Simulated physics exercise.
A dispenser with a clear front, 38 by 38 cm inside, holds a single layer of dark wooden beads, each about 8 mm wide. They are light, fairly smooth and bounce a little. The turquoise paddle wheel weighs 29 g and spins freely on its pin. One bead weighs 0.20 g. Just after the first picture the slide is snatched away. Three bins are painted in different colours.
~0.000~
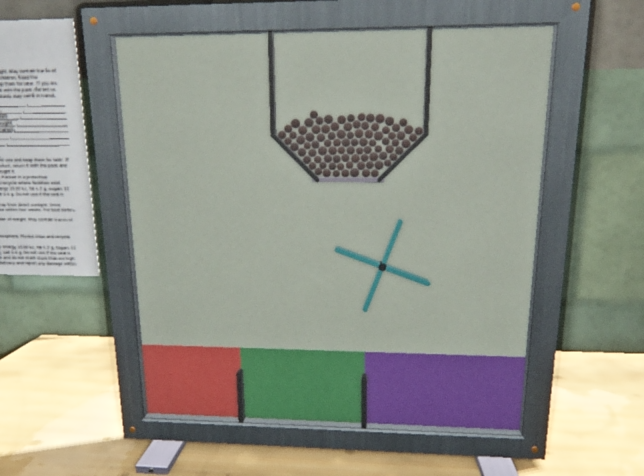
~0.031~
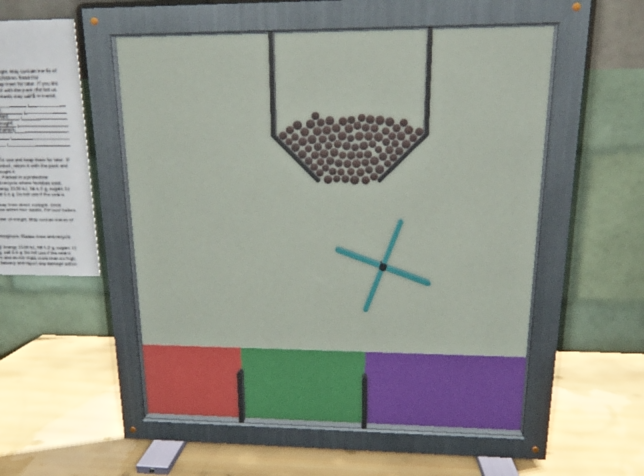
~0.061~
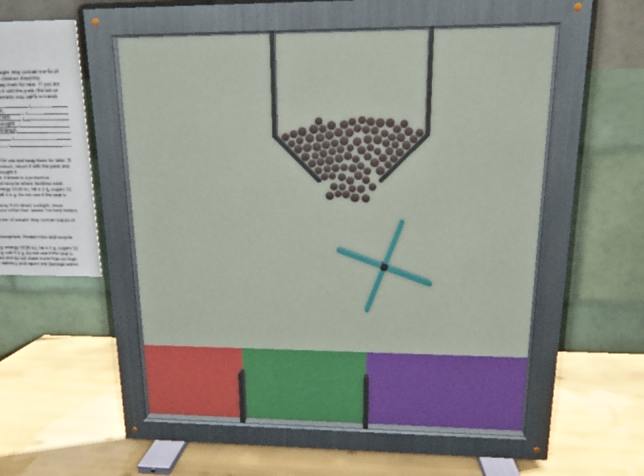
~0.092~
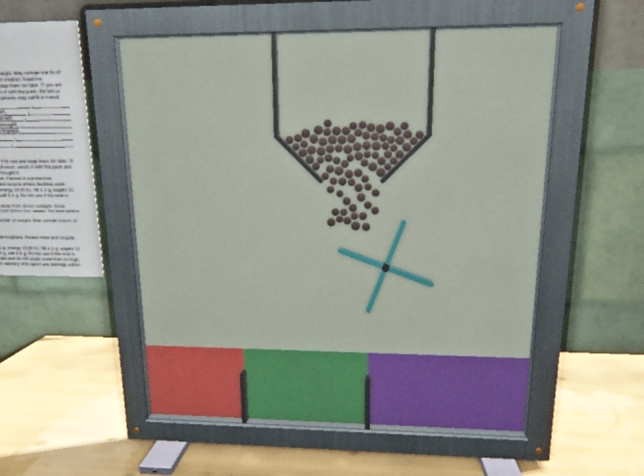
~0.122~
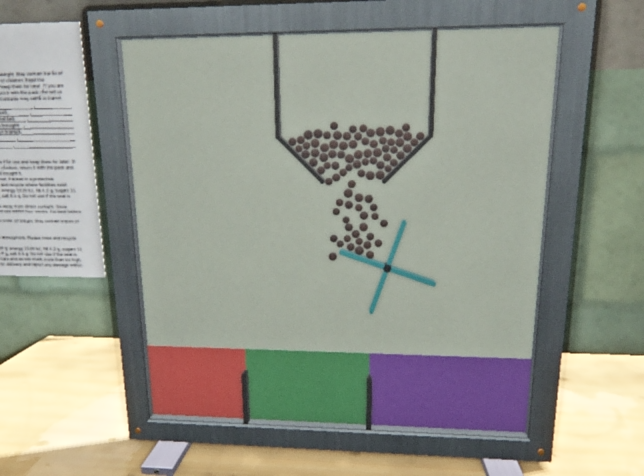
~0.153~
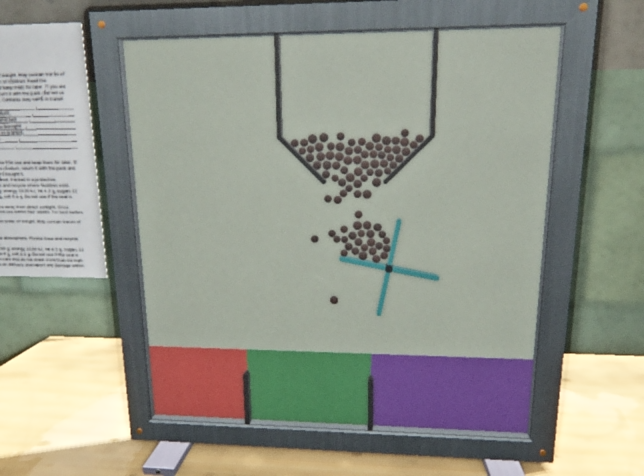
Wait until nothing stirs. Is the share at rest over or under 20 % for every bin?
Red: Under; purple: Under; green: Over 20 %.
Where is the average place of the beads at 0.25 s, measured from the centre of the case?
Some 1 cm right and 1 cm above.
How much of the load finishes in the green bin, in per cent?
Roughly 100 per cent.
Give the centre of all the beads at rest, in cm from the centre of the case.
About 3 cm left and 17 cm below.
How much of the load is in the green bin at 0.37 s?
About 50 per cent.
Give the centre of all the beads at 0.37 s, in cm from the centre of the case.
About 2 cm left and 9 cm below.
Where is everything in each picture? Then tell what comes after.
The first picture shows about 90 beads; beads' middle (346, 143); turquoise paddle wheel (382, 266); red (193, 381), purple (442, 391), green (302, 386); slide (314, 180) to (382, 180).
The second picture shows beads' middle (347, 146); 2 out, lowest bead (366, 180).
The third picture shows beads' middle (350, 148); 12 out, lowest bead (366, 198).
The fourth picture shows beads' middle (350, 158); 22 out, lowest bead (366, 227); turquoise paddle wheel (386, 267).
The fifth picture shows beads' middle (361, 173); 28 out, lowest bead (333, 257).
The sixth picture shows beads' middle (358, 184); 36 out, lowest bead (334, 300); turquoise paddle wheel (389, 268); wall ends (246, 374), (371, 380), (277, 32) to (324, 182), (385, 181) to (436, 27).
After 0.25 s, the beads' middle is 1 cm right of and 1 cm above the centre; nothing in the marked areas.
After 0.37 s, the beads' middle is 2 cm left of and 9 cm below the centre; green 50 %.
After 0.60 s, the beads' middle is 3 cm left of and 16 cm below the centre; green 100 %.
At rest by 5.9 s, red 0 %, purple 0 %, green 100 %.
